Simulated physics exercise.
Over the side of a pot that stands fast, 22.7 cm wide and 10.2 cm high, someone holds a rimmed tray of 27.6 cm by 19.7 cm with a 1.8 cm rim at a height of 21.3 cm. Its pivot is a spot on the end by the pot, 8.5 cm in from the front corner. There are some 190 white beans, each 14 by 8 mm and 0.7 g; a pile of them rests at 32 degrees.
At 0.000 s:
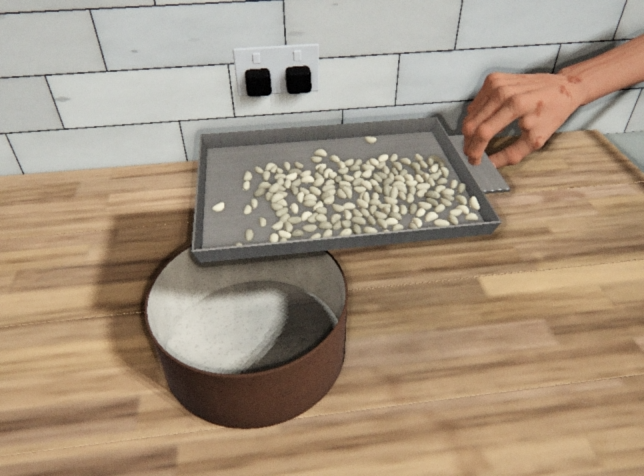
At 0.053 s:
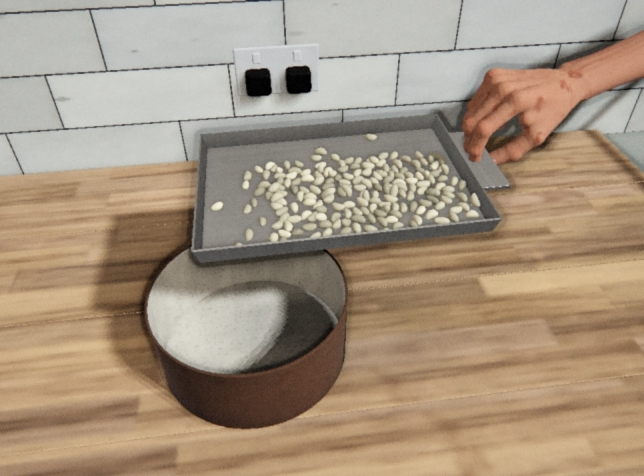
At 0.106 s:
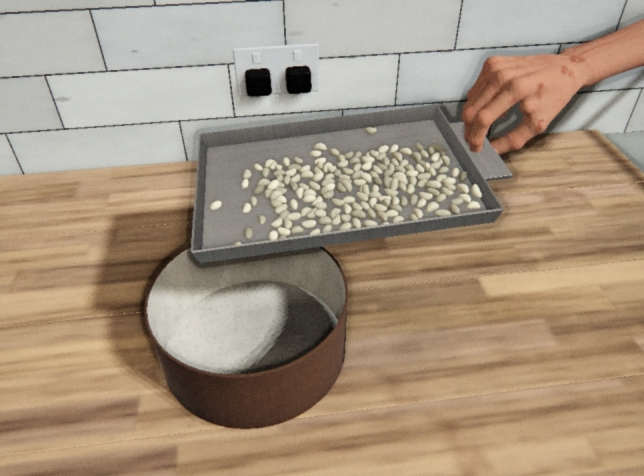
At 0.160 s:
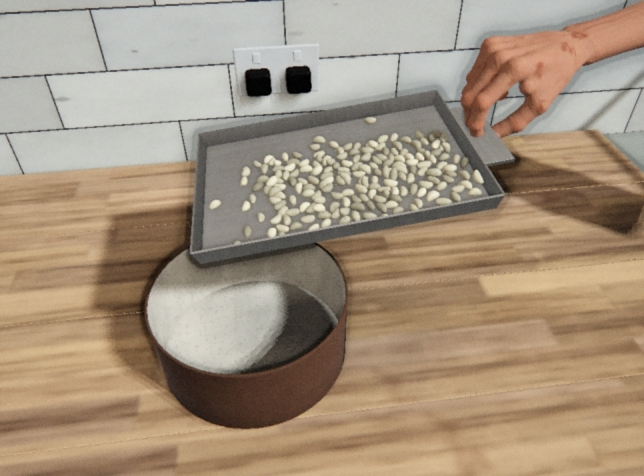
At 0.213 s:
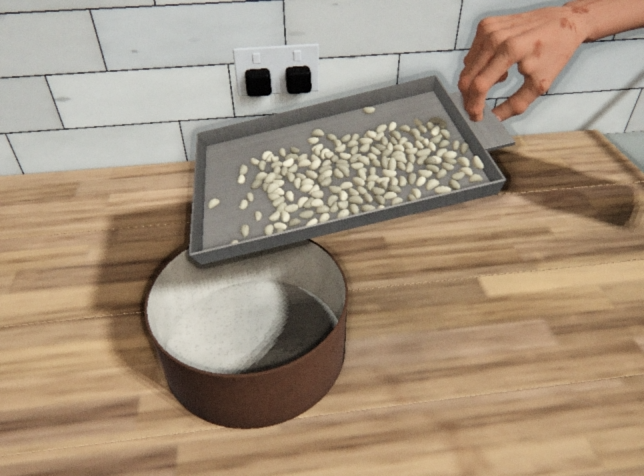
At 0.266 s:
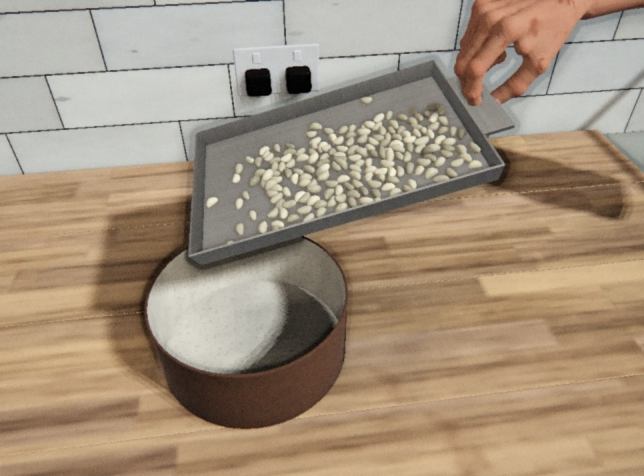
A grey rimmed tray scattered with white beans is held over a round brown pot on a wooden worktop, seen from slightly above and in front. White tiles with a double black-knobbed fitting line the wall behind, and a hand grips the tray's right end. The hand lifts that end, slowly then faster, tilting the tray down leftward while the beans stay spread and the view stays still.
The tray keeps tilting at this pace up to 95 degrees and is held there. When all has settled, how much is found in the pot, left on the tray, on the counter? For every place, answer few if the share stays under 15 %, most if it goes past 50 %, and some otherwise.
Shares - pot: Most; tray: Few; counter: Some.
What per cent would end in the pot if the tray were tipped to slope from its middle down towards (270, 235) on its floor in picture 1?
About 95 per cent.
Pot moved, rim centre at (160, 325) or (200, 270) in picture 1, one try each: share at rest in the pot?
Roughly 90 per cent, then 80 per cent.
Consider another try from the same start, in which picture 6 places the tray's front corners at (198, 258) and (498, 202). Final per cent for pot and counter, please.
Per cent by place - pot 95, counter 5.
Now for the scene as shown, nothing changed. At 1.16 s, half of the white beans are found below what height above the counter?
Roughly 20 cm.
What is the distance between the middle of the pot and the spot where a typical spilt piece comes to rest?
That comes to near 30 cm.
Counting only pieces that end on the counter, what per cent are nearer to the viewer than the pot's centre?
Estimate: Close to 50 per cent of the pieces.
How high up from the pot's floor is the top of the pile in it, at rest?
It gets to about 2.0 cm.
After 0.80 s, tilt 52 degrees; the tray holds 100 %, the pot 0 %.
After 1.16 s, tilt 78 degrees; the tray holds 50 %, the pot 25 %.
Then, at 1.61 s, tilt 95 degrees; the tray holds 0 %, the pot 70 %.
At rest (2.7 s), pot 75 %, tray 0 %, counter 25 %.
